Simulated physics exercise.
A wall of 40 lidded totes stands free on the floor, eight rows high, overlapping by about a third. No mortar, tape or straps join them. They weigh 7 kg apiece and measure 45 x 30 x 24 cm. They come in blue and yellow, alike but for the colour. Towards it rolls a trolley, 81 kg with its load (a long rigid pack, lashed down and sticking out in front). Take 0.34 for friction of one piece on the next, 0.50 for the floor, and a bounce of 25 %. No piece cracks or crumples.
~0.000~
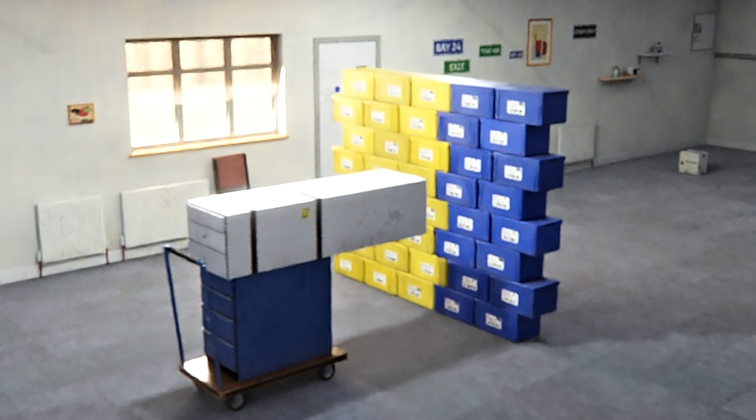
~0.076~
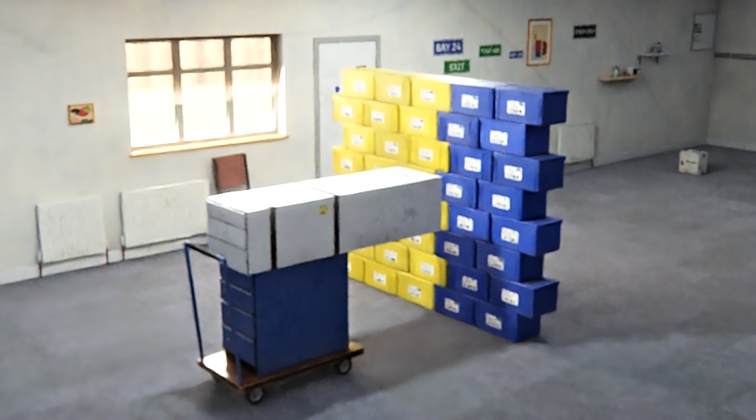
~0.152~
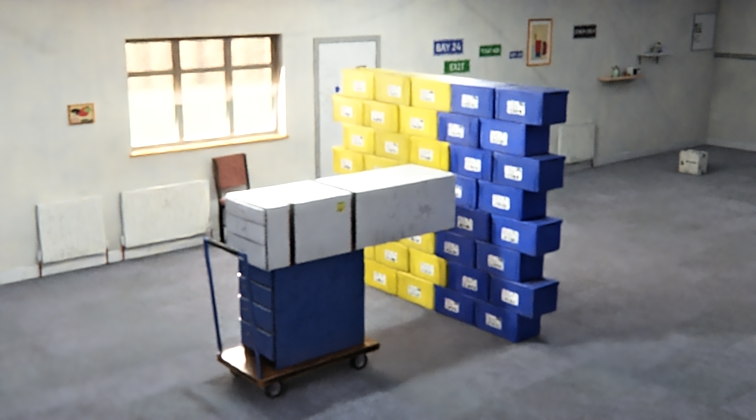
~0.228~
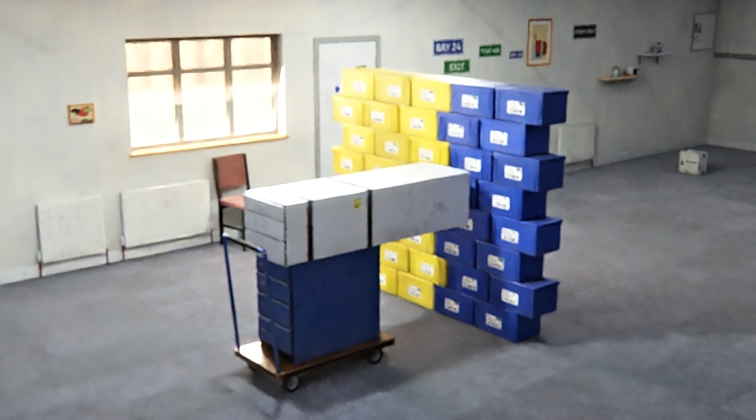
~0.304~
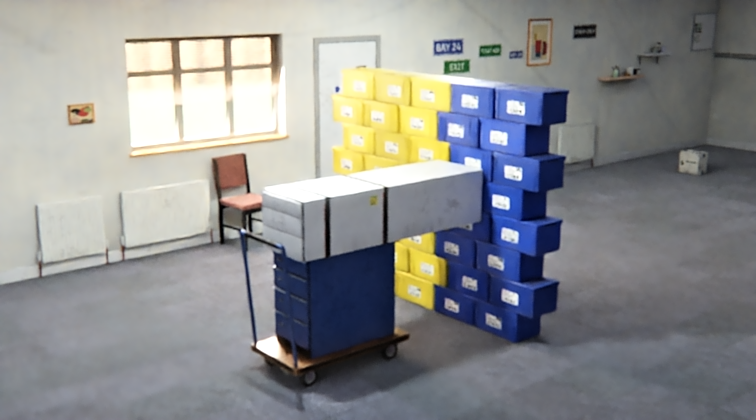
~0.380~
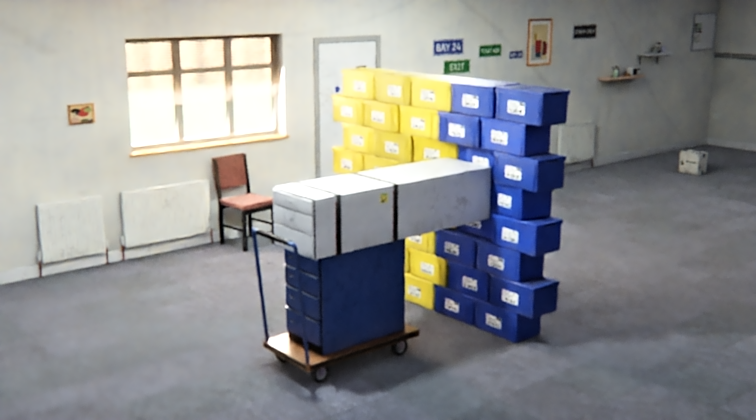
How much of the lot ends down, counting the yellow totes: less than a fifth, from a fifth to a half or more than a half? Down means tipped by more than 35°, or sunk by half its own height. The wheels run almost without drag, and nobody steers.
It comes to from a fifth to a half.
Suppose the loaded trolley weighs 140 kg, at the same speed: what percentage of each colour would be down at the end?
Then yellow 40, blue 70 per cent.
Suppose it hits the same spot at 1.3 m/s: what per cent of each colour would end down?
In that case yellow 0, blue 0 per cent.
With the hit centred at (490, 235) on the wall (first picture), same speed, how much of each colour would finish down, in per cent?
In that case yellow 40, blue 90 per cent.
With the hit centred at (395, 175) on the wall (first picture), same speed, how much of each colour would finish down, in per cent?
In that case yellow 60, blue 40 per cent.
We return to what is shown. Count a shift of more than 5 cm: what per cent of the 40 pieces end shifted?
It is 50 per cent.
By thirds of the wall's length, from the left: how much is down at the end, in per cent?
In per cent: Left 20, middle 60, right 80.
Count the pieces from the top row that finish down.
5 from that row.
By 1.06 s, load 29 cm past the wall's line, still rolling; none of the 24 yellow totes down (0 of 40 in all colours); top yellow tote tilted 6°; top blue tote tilted 6°.
By 2.52 s, load 29 cm past the wall's line, stopped; 1 of the 24 yellow totes down (9 of 40 in all colours); top yellow tote tilted 29°; top blue tote tilted 32°, 19 cm lower.
By 2.88 s, load 29 cm past the wall's line, stopped; 9 of the 24 yellow totes down (21 of 40 in all colours); top yellow tote tilted 67°, 39 cm lower; top blue tote tilted 66°, 1.05 m lower.
By 3.38 s, load 29 cm past the wall's line, stopped; 9 of the 24 yellow totes down (21 of 40 in all colours); top yellow tote on its side; top blue tote on its side.
When it is over (4.5 s), load 29 cm past the wall's line, stopped; 9 of the 24 yellow totes down (21 of 40 in all colours); top yellow tote on its side; top blue tote on its side. That is 38 per cent. In pixels of the last frame, middles, top yellow tote near (410, 229), top blue tote near (644, 204).
